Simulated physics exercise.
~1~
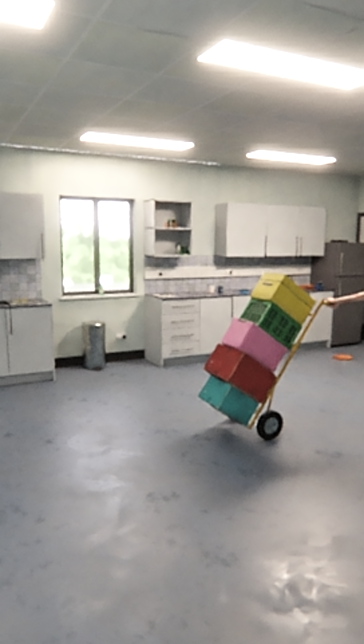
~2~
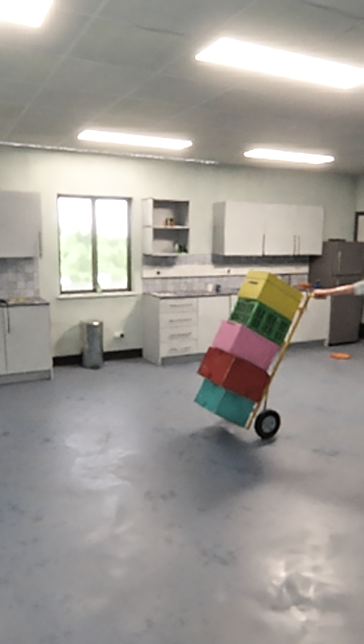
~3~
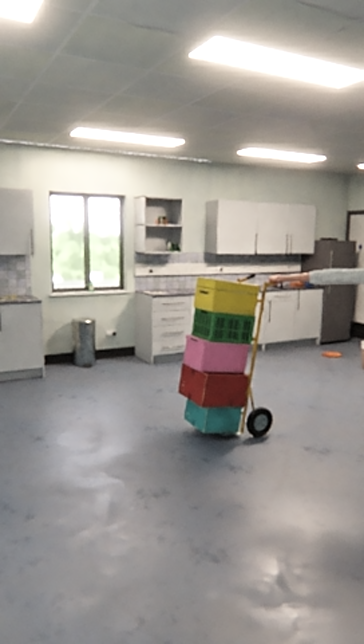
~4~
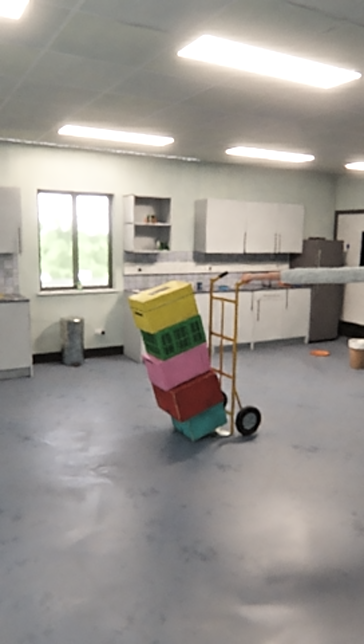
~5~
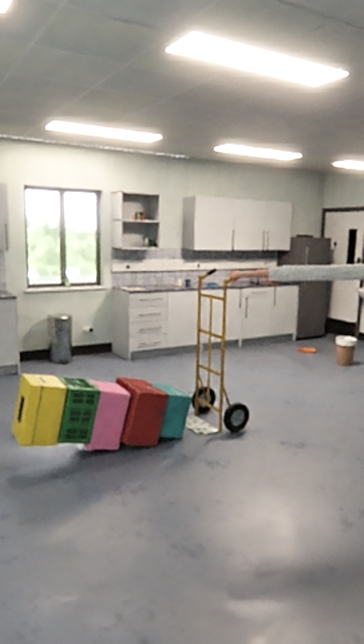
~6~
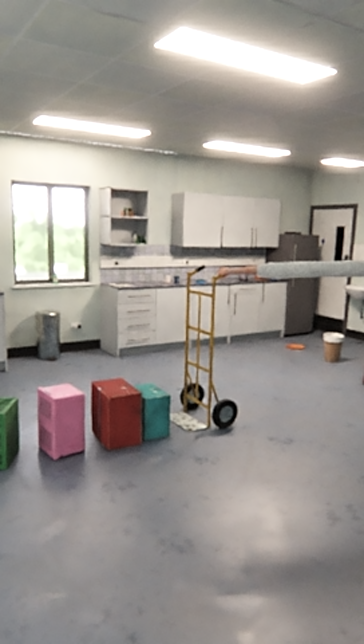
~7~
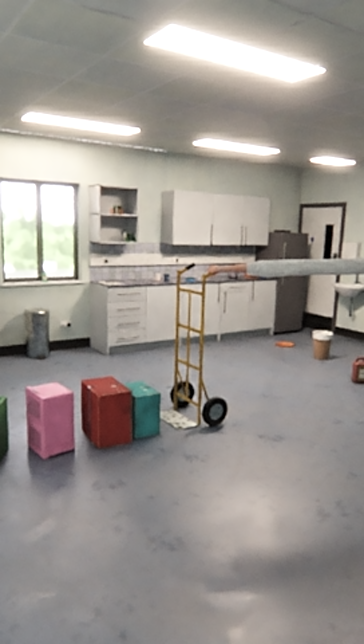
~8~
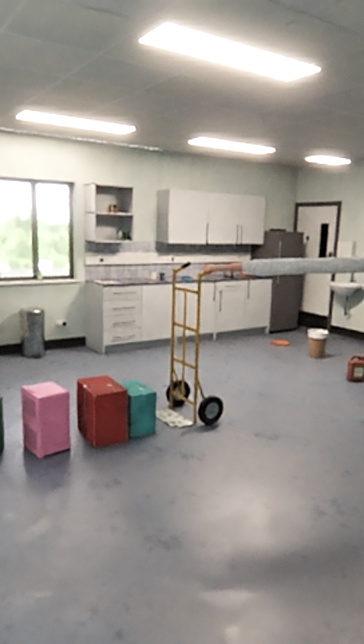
In a kitchen, a hand truck swings upright and its stacked colourful boxes topple left onto the floor.
